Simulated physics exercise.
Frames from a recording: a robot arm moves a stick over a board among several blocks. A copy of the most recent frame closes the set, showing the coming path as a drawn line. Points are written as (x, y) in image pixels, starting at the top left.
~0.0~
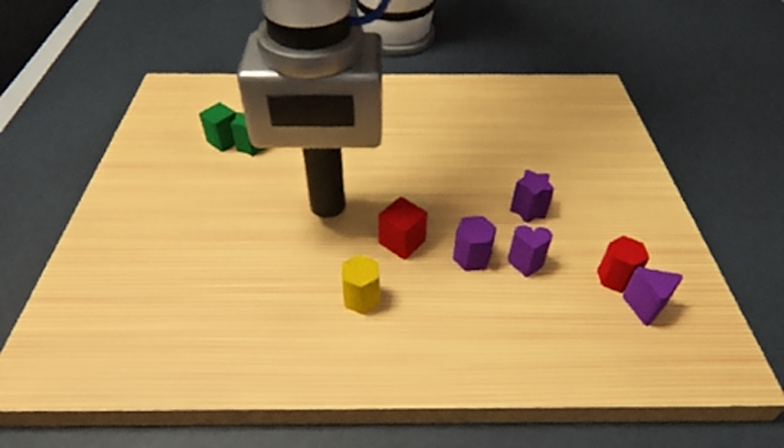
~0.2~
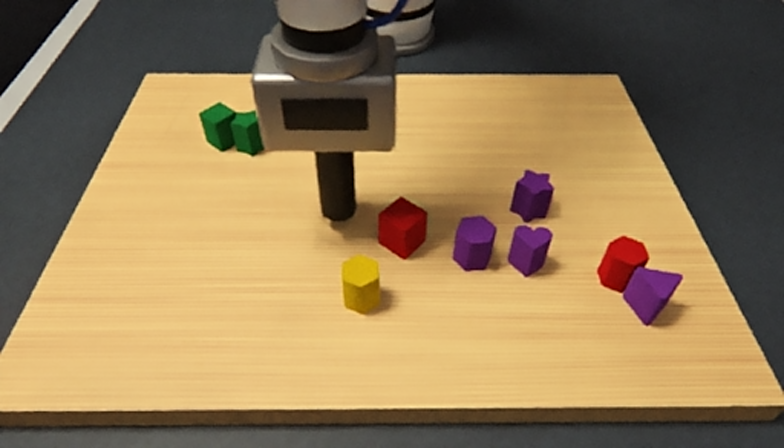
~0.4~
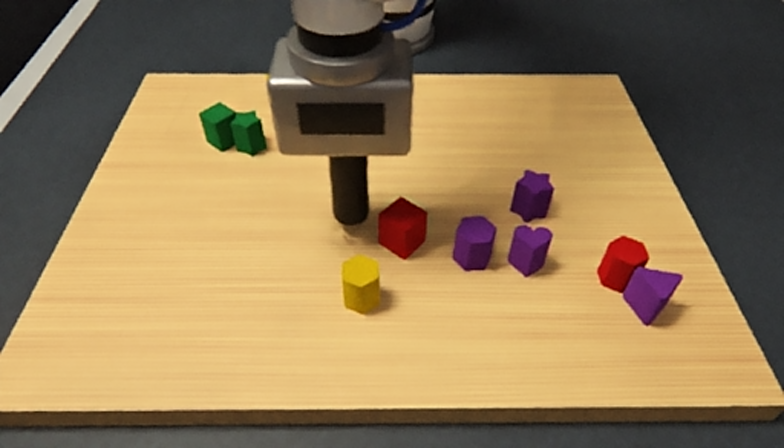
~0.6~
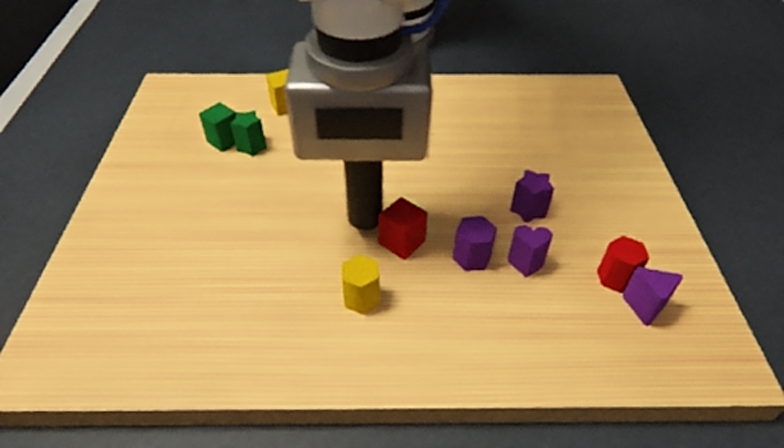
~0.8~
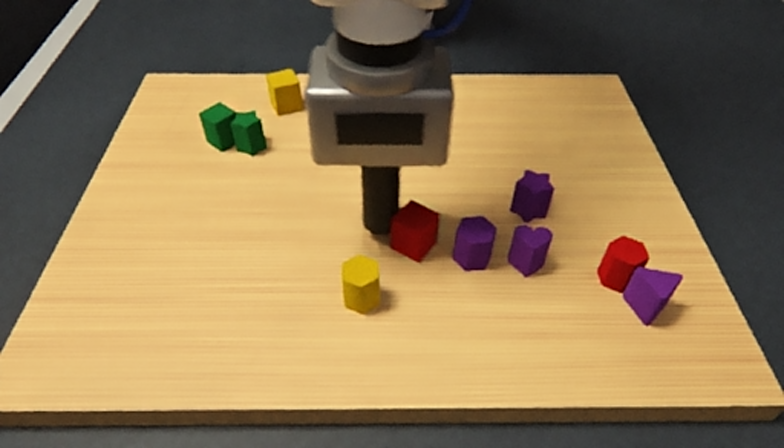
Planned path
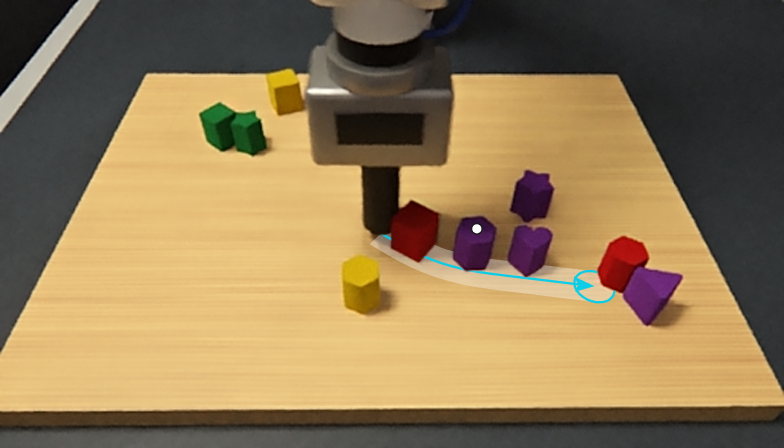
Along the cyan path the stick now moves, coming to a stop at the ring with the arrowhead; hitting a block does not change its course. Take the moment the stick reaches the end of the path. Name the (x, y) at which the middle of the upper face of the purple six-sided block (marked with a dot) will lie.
It is going to be at (589, 204).
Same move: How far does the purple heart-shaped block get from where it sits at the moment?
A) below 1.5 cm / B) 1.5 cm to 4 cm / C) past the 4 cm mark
C: Past the 4 cm mark.
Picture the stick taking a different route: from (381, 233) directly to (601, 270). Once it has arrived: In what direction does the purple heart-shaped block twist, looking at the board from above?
It spins anti-clockwise.
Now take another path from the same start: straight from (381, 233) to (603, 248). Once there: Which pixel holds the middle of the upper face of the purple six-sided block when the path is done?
It ends at (555, 272).
Path on the board, from (381, 233) by way of (479, 272) to (594, 286); the dot is on the purple six-sided block.
What follows on the original path. One third of the way, stick (445, 253); red square piece (486, 237), turned 45° anticlockwise; purple six-sided block (521, 230), turned 30° anticlockwise; purple heart-shaped block (556, 236), turned 30° clockwise.
Two thirds of the way, stick (521, 266); red square piece (565, 238), turned 80° anticlockwise; purple six-sided block (577, 215), turned 70° anticlockwise; purple heart-shaped block (604, 235), turned 85° clockwise; red six-sided block (638, 251).
At the end, stick (599, 275); red square piece (617, 228), turned 155° anticlockwise; purple six-sided block (589, 204), turned 115° anticlockwise; purple heart-shaped block (644, 216), turned 135° clockwise; red six-sided block (653, 250), turned 60° clockwise.
